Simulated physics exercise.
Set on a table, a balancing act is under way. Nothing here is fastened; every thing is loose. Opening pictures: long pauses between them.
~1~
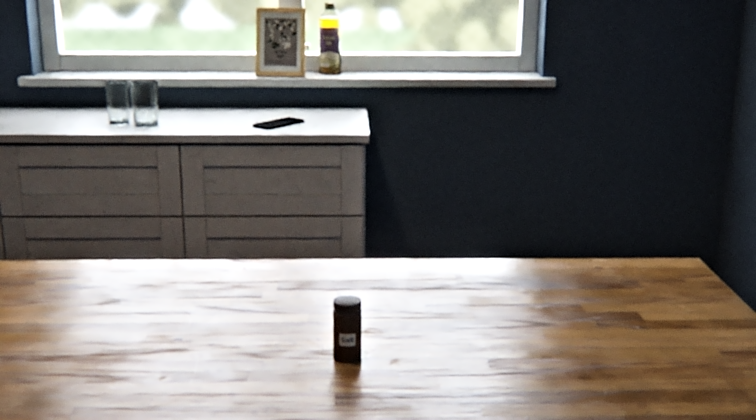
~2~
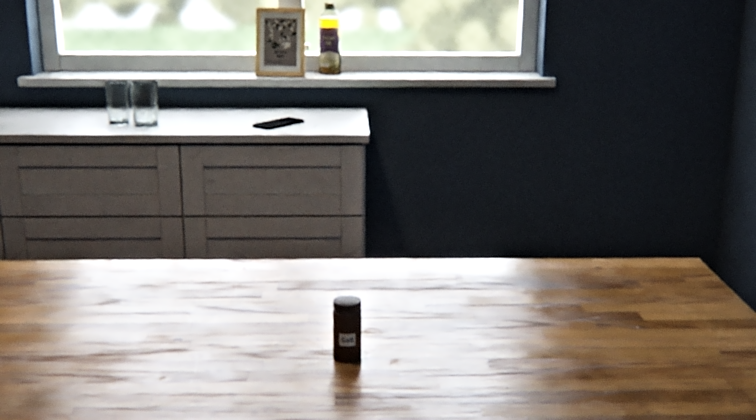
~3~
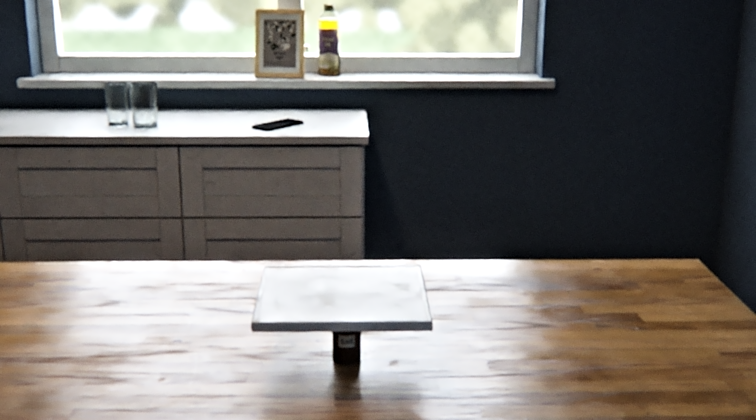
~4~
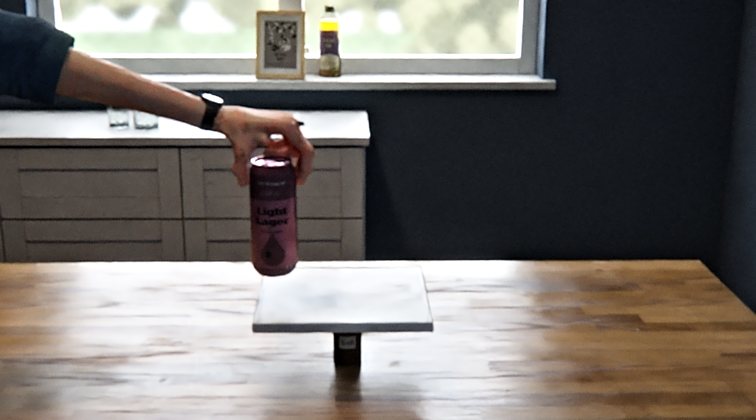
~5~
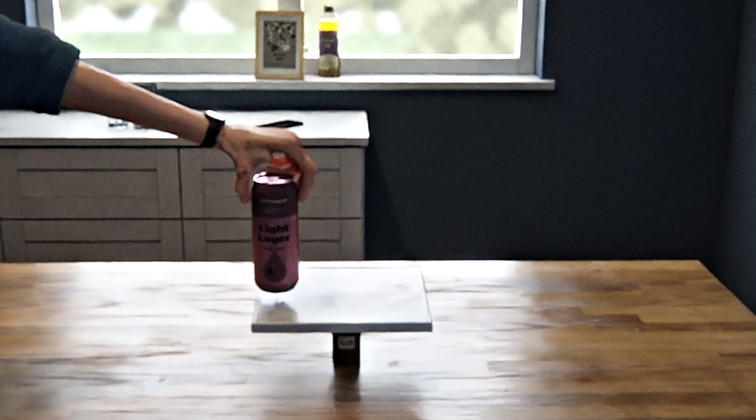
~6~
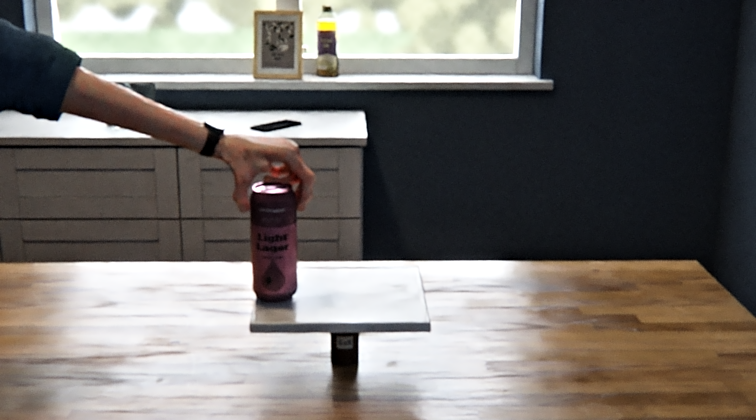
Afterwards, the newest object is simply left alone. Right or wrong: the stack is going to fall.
Right, it falls.
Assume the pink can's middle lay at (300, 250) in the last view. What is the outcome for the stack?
Outcome: Collapse.
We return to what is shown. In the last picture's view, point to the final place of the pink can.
Look near (208, 346) in the final picture.
Then, 0.30 s past the last view, pink can now fallen; white lid rocked 52° from its first pose.
Then, 0.40 s past the last view, white lid rocked 59° from its first pose.
Then, 0.50 s past the last view, white lid rocked 50° from its first pose.
Finally, fallen, pink can; down or leaning hard in the stack, white lid; brown shaker still in place. Final places as the last picture's camera would see them, pink can near (208, 346). The stack loses its balance.
